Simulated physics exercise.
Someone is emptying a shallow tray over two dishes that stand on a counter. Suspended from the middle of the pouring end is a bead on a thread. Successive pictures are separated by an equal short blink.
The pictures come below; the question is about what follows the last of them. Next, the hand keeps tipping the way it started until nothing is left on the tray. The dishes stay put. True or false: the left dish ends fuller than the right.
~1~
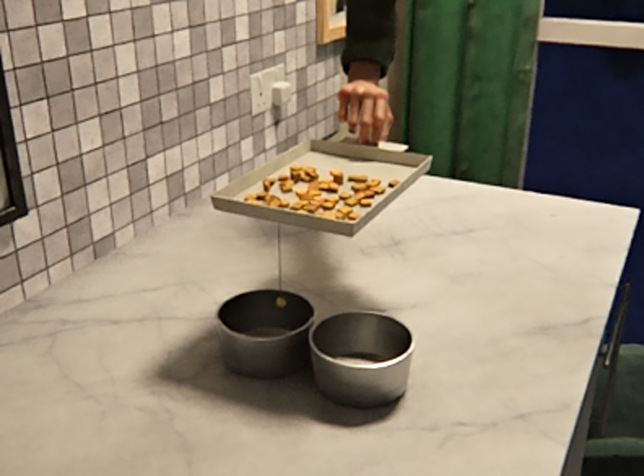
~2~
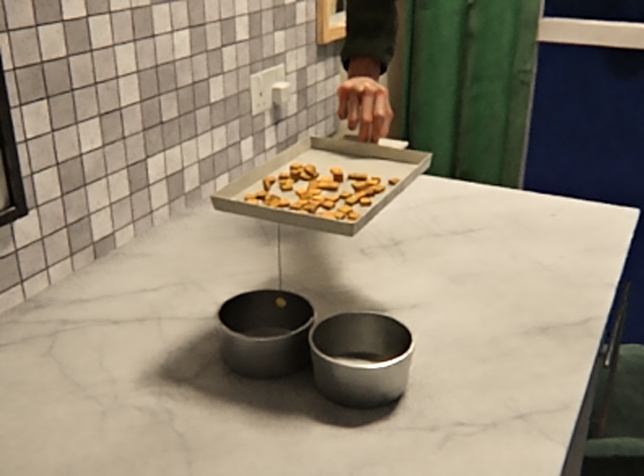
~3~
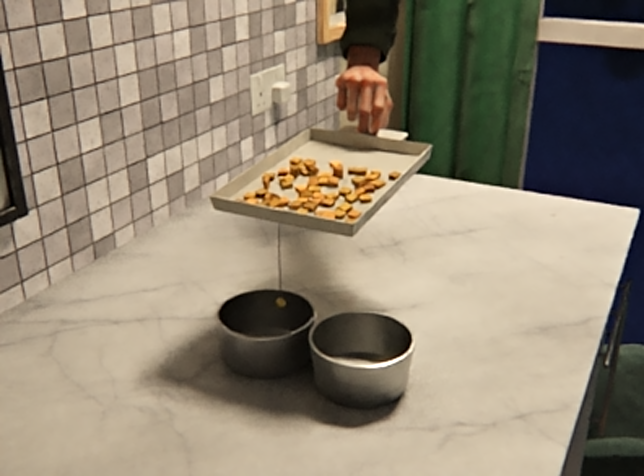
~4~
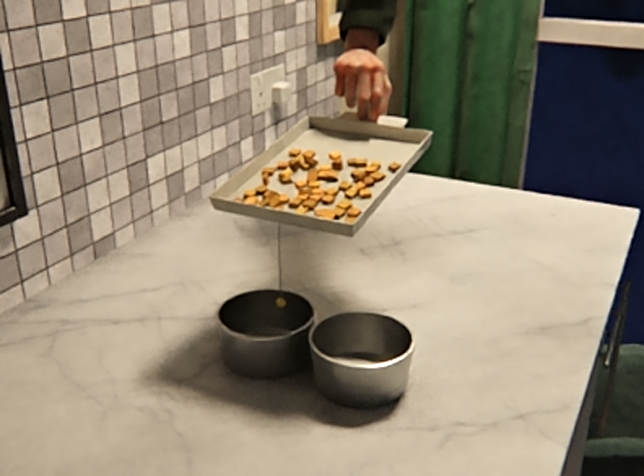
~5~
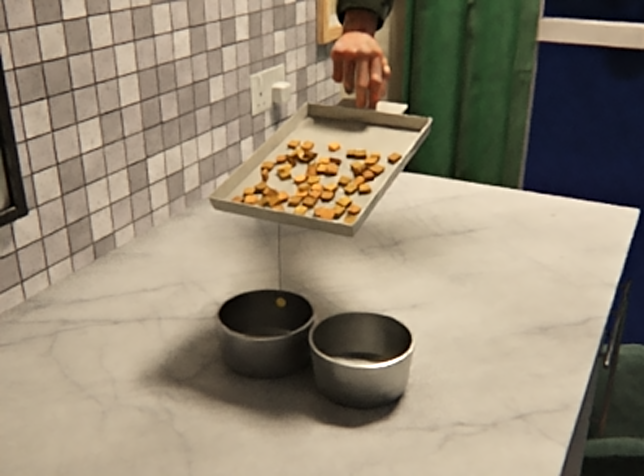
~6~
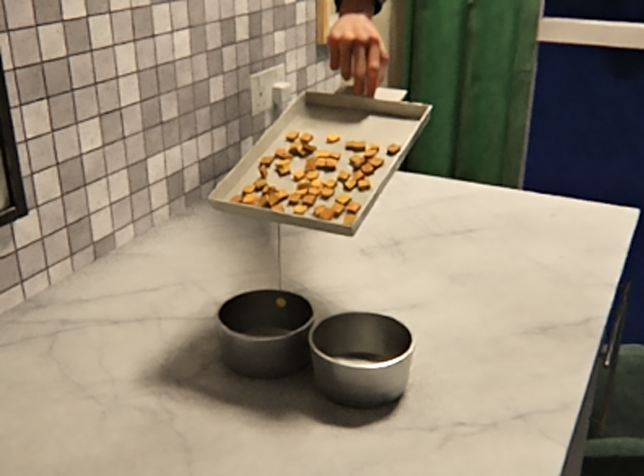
True.
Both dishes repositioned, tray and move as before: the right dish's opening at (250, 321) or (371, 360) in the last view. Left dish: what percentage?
Trial 1 about 0 %, trial 2 about 70 %.
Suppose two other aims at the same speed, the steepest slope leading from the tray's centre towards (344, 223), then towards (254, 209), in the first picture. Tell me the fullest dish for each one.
Case one: The dish to the right. Case two: The dish to the left.
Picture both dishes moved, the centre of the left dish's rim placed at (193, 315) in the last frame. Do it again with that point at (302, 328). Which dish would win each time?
With the dishes at the first place it's the right-side dish, and at the second it's the left-side dish.
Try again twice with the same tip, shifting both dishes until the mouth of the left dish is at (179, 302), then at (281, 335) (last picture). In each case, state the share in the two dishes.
In order: 70 per cent and 60 per cent.
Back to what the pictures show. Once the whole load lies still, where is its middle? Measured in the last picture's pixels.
Somewhere close to (244, 383) in the last picture.
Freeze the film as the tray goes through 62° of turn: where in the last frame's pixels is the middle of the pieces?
I'd put it at about (284, 190).
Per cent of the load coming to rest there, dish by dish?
I'd say the left dish holds some 20 % and the right dish some 10 %.
Soon after the last picture, tray tipped steeply; all on the tray.
A little later, tray tipped past a quarter turn; nearly all on the tray; a stray few in the left dish; a small part outside both; a stray few in the air.
Later still, tray tipped past a quarter turn; a small part in the right dish; about a quarter in the left dish; most outside both.
At rest, tray tipped past a quarter turn; a small part in the right dish; about a quarter in the left dish; most outside both.
